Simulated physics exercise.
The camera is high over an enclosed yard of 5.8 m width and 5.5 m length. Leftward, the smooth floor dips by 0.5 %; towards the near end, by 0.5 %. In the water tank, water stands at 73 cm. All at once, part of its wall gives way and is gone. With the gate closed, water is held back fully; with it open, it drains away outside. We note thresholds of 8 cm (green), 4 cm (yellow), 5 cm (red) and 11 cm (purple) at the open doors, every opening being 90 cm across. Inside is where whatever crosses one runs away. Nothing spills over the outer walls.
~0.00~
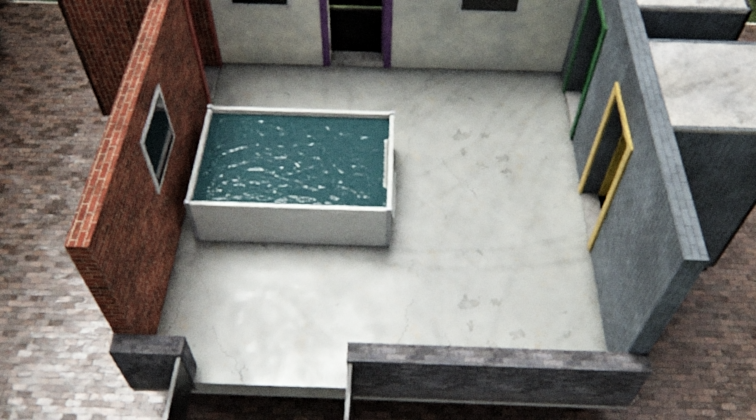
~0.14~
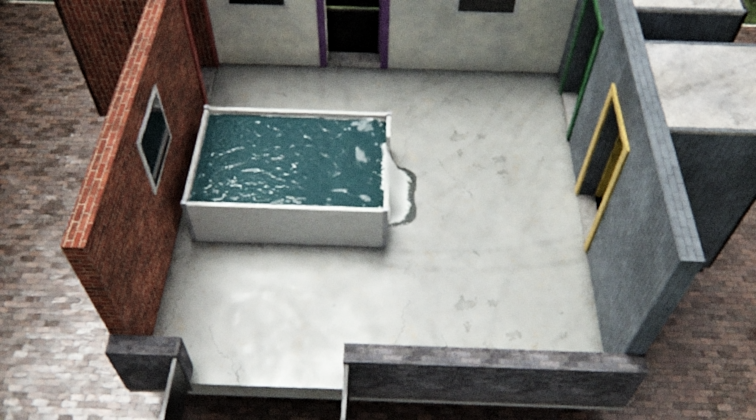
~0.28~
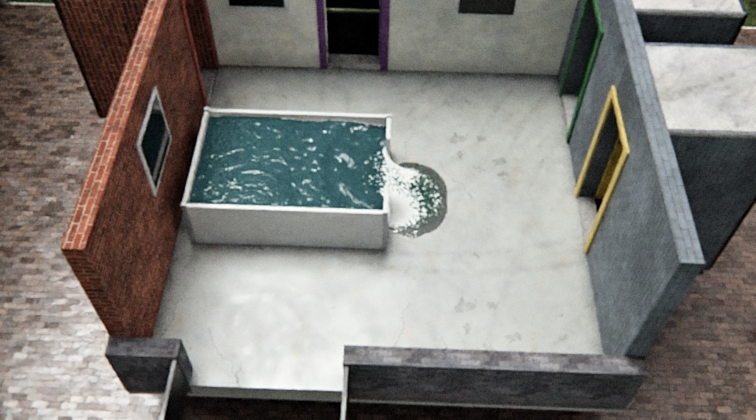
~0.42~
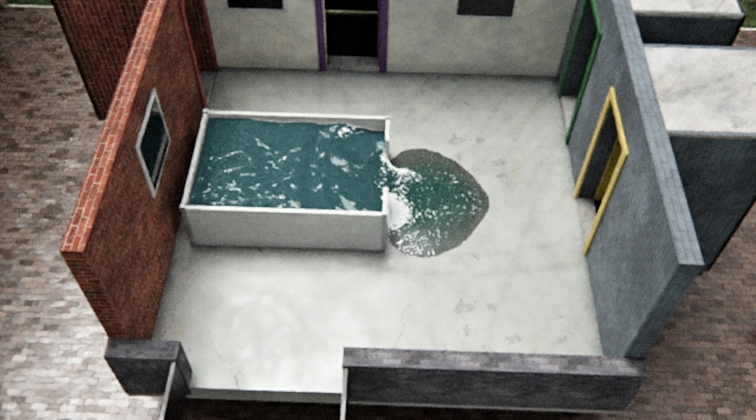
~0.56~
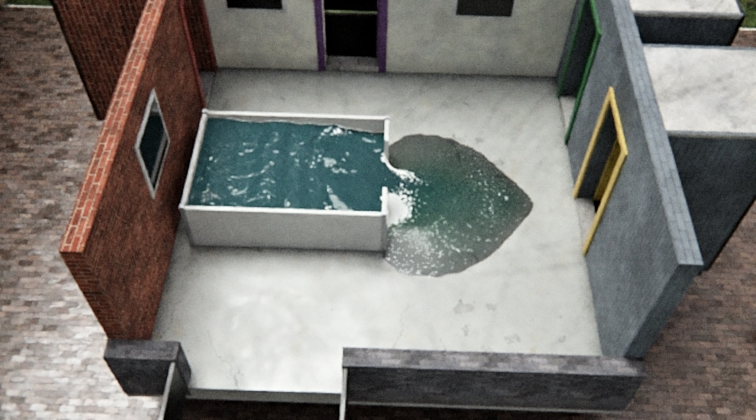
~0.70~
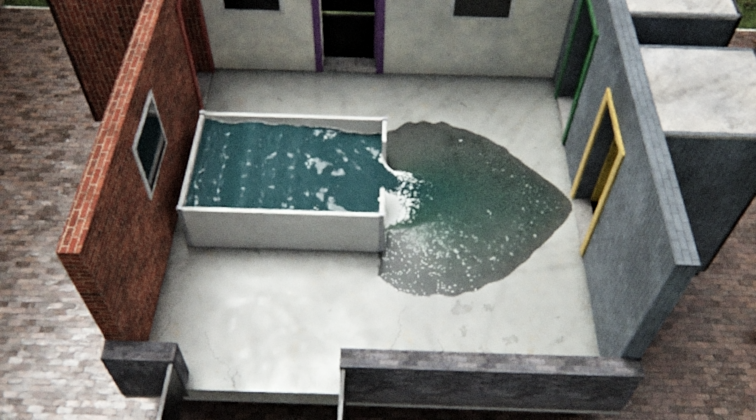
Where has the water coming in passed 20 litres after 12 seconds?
At the green door it has passed it; at the yellow door it has passed it; at the red door it has passed it; at the purple door it has not passed it.
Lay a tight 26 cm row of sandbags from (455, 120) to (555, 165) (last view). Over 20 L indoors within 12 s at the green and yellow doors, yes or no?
Well, the green one ends up within bounds and the yellow one ends up more than allowed.
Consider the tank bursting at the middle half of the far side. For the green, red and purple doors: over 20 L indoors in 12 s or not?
In that case, green door: More than that, red door: More than that, purple door: More than that.
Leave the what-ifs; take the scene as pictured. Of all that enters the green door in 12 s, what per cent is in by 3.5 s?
About 50 per cent.
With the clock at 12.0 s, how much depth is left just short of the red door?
Roughly 9.5 cm.
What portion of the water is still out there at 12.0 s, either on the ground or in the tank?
Remaining: Roughly 70 %.
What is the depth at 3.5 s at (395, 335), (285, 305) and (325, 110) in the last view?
About 6, 0 and 0 cm respectively.
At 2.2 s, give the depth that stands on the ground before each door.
Door by door in cm, green shows 18, yellow shows 16, red shows 0, purple shows 0.
After 1.4 s water covers 35 % of the floor and is deepest (41 cm) near (392, 205); green door 11 cm at the sill, 0 L in, yellow door 11 cm at the sill, 51 L in, red door not reached, purple door not reached.
After 2.2 s water covers 40 % of the floor and is deepest (35 cm) near (392, 205); green door 18 cm at the sill, 19 L in, yellow door 16 cm at the sill, 162 L in, red door not reached, purple door not reached.
After 3.5 s water covers 50 % of the floor and is deepest (24 cm) near (392, 205); green door 16 cm at the sill, 60 L in, yellow door 19 cm at the sill, 332 L in, red door not reached, purple door not reached.
After 7.0 s water covers 95 % of the floor and is deepest (15 cm) near (392, 205); green door 11 cm at the sill, 114 L in, yellow door 12 cm at the sill, 534 L in, red door 9 cm at the sill, 19 L in, purple door 3 cm at the sill, 0 L in.
After 12.0 s water covers 95 % of the floor and is deepest (10 cm) near (143, 369); green door 7 cm at the sill, 120 L in, yellow door 7 cm at the sill, 623 L in, red door 9 cm at the sill, 71 L in, purple door 5 cm at the sill, 0 L in.
